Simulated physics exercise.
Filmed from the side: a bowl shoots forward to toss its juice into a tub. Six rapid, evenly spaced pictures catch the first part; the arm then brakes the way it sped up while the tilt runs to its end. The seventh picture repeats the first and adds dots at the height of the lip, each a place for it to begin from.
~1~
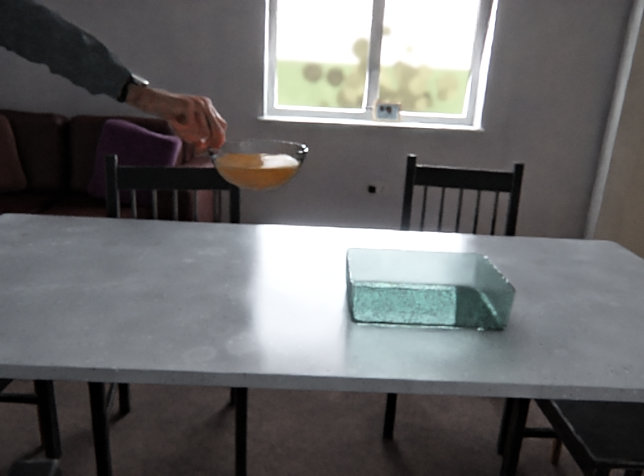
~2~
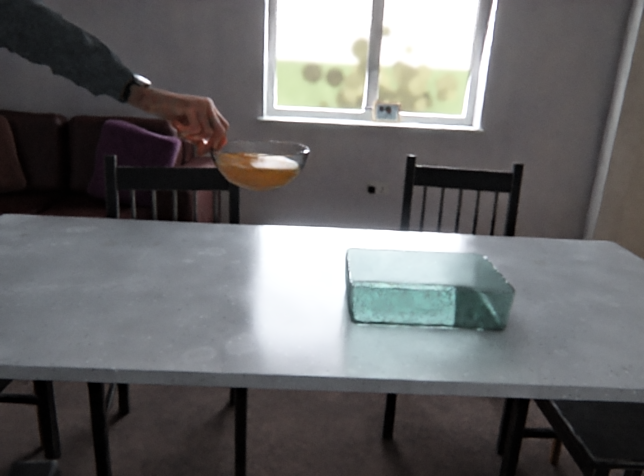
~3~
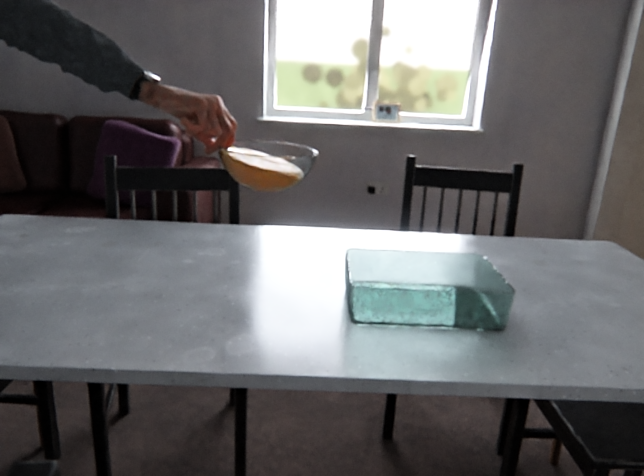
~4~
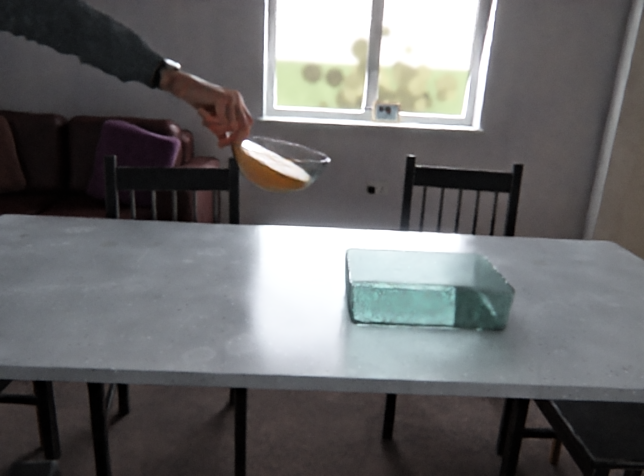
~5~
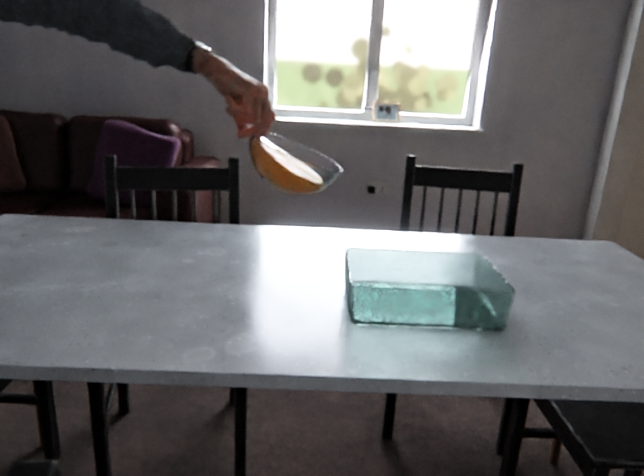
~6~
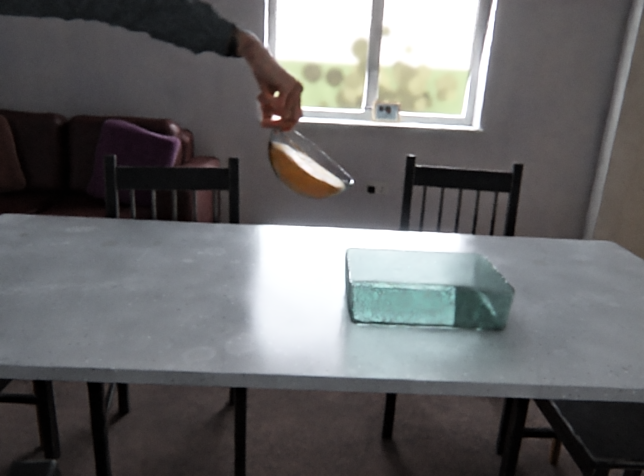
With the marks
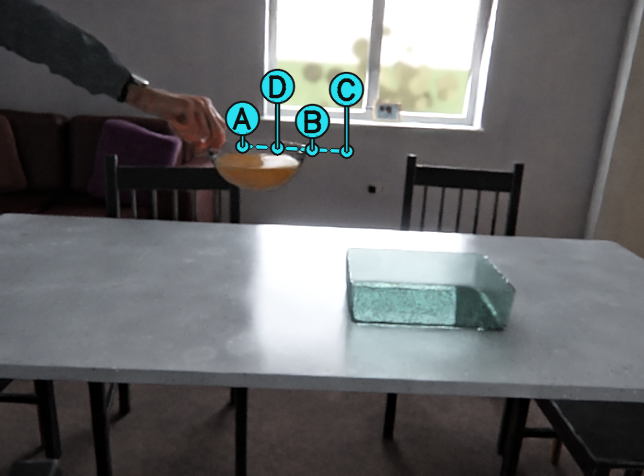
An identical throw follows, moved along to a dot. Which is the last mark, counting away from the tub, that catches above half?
It is A.
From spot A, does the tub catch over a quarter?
Yes.
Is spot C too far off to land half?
No, that is safe.
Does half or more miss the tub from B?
No, that is safe.
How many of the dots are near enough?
All of the four.
In cyan, A at (242, 146); B at (312, 149); C at (346, 151); D at (277, 148).
Choosing A, about 67 % lands in the tub, 19 % falls short and 14 % goes beside or beyond.
Choosing B, about 68 % lands in the tub, 4 % falls short and 29 % goes beside or beyond.
Choosing C, about 78 % lands in the tub, 11 % falls short and 11 % goes beside or beyond.
Choosing D, about 76 % lands in the tub, 5 % falls short and 19 % goes beside or beyond.
